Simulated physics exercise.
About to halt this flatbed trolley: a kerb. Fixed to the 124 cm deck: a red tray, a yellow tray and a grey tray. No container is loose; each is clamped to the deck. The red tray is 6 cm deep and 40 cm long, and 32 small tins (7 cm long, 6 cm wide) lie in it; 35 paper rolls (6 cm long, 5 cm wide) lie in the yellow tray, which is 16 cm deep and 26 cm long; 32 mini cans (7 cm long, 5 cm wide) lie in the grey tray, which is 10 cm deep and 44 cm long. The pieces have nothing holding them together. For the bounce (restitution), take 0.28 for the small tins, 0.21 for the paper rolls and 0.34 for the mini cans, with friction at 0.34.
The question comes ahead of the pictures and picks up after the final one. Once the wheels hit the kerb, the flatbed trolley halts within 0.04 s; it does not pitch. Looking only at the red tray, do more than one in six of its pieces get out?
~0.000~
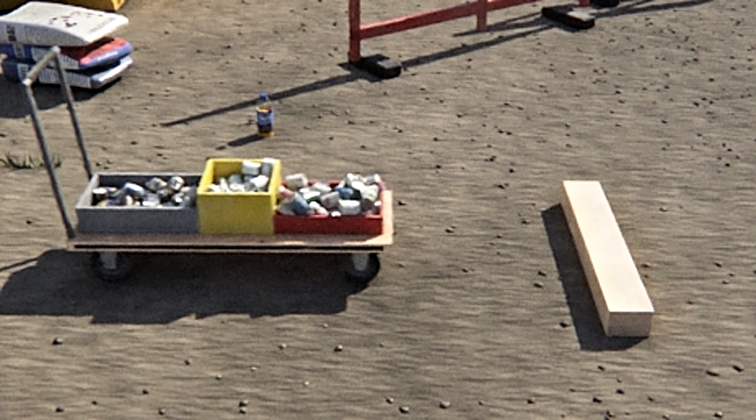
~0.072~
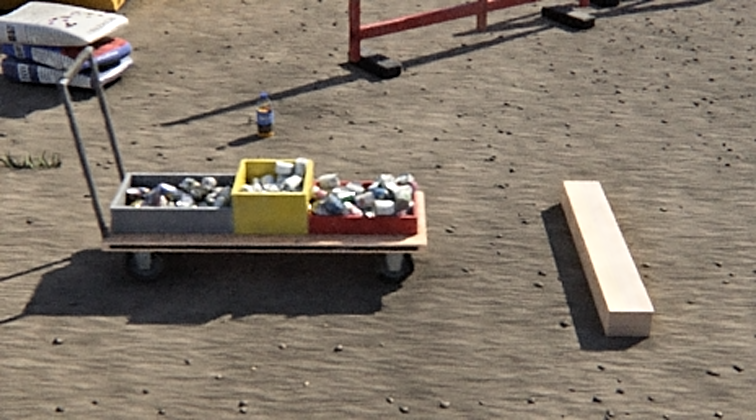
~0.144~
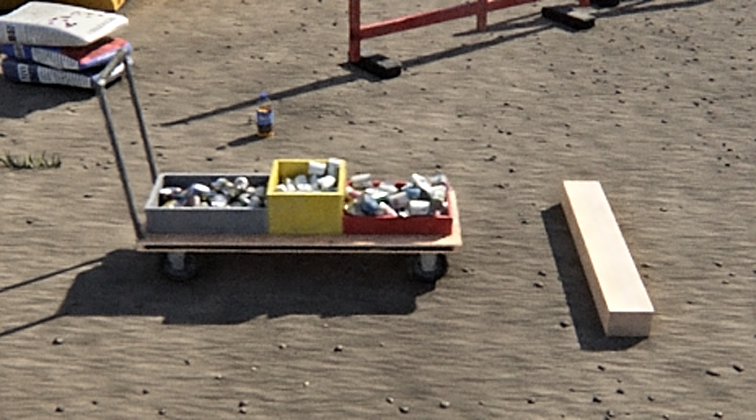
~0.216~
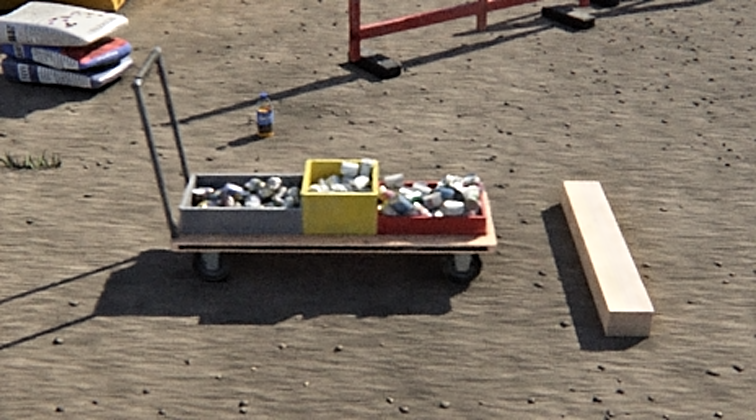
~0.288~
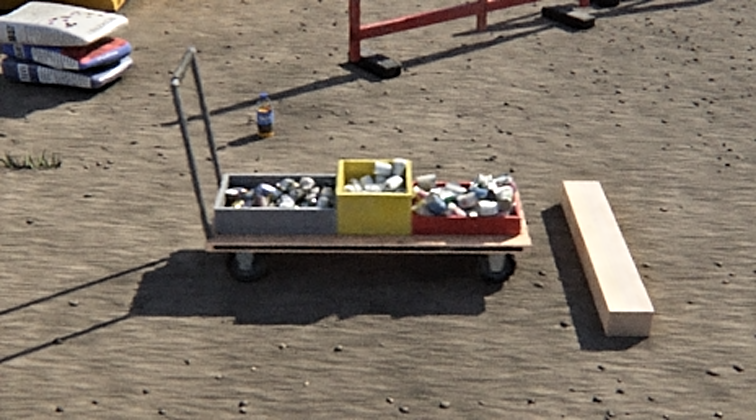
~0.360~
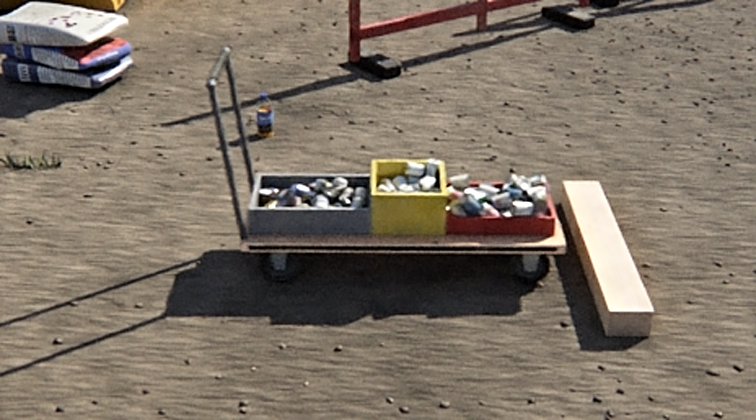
Yes.
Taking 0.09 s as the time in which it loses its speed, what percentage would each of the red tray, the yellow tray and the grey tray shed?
With that change, red tray 20 per cent, yellow tray 0 per cent, grey tray 0 per cent.
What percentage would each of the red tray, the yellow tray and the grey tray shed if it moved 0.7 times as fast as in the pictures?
Red tray 20, yellow tray 0, grey tray 0 per cent.
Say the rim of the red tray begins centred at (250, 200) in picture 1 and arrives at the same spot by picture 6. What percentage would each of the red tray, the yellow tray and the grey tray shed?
That would give red tray 40 %, yellow tray 10 % and grey tray 10 %.
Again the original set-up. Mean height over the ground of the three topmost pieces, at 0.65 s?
I'd guess about 38 cm.
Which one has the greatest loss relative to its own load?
That would be the red tray.
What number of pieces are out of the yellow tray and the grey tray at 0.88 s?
Estimated count: Yellow tray around 0, grey tray around 0.
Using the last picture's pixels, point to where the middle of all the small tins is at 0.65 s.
(559, 205).
After 0.43 s, the wheels strike.
After 0.53 s, the red tray is down by 3 of 32, the yellow tray has all 35 and the grey tray has all 32.
After 0.65 s, the red tray is down by 7 of 32, the yellow tray has all 35 and the grey tray has all 32.
After 0.88 s, the red tray is down by 9 of 32, the yellow tray has all 35 and the grey tray has all 32.
When it is over (at 1.38 s), the red tray is down by 10 of 32, the yellow tray has all 35 and the grey tray has all 32. Asked share, 10 of 32, 31 per cent.
